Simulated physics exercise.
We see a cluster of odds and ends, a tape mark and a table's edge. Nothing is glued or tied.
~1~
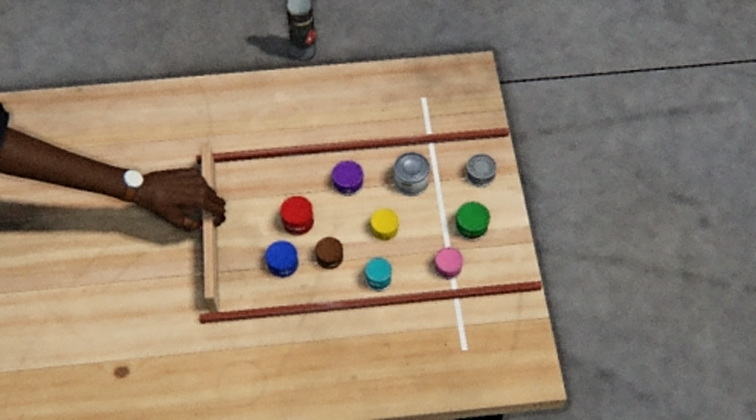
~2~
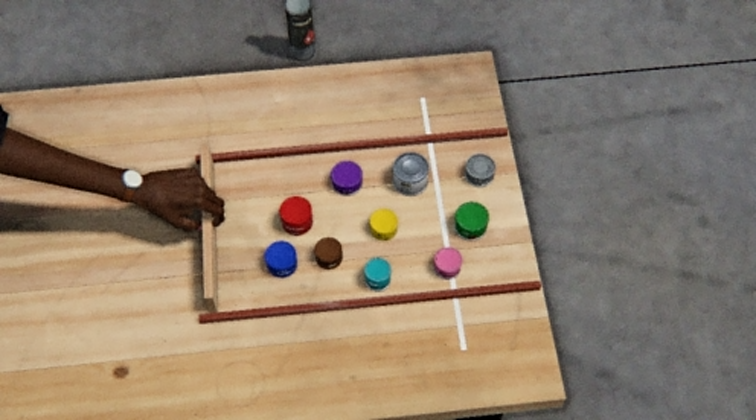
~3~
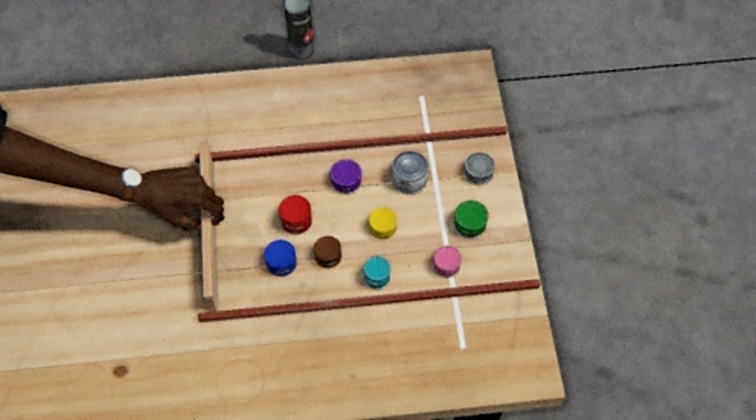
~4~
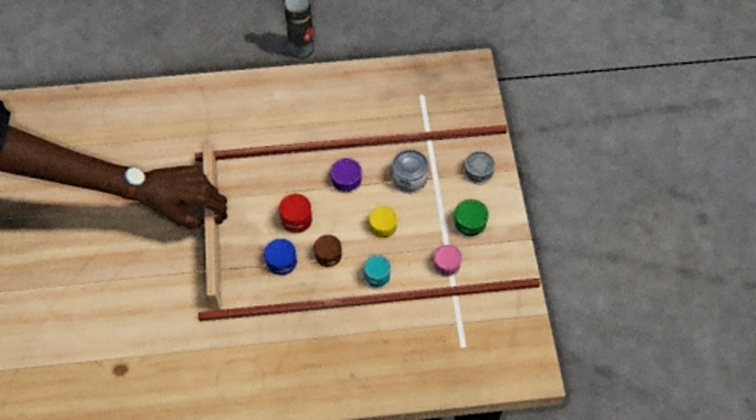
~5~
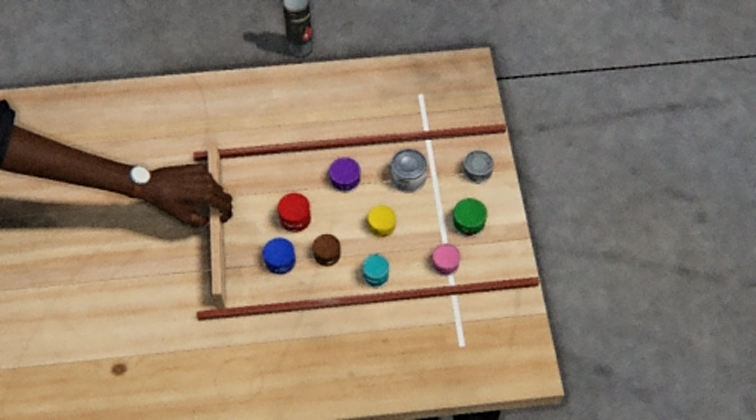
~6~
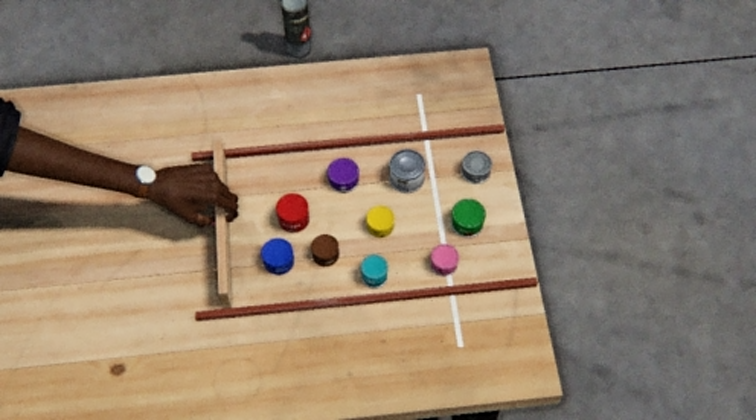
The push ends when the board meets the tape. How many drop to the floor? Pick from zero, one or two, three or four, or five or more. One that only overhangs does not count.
Outcome: The number that fall off is zero.
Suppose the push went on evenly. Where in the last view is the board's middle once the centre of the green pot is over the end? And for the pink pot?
For the green pot at (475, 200), for the pink pot at (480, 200).
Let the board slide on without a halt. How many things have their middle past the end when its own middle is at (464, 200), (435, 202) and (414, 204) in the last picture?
The counts: 1, 0 and 0.
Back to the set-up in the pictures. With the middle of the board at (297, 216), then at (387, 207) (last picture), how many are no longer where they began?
First 3, then 8.
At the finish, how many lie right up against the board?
It touches 5.
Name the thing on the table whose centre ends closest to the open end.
Foremost is the grey tin.
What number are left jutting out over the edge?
Overhanging: 1.
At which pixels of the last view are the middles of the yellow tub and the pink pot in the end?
The yellow tub at (455, 218), the pink pot at (489, 268).
A little later, none off yet; grey tin at rest near (477, 167); green pot at rest near (468, 218); pink pot at rest near (445, 260).
Next, none off yet; grey tin at rest near (477, 167); green pot at rest near (468, 218); pink pot shifted a little near (453, 265).
When it is over, the number that fall off is zero.
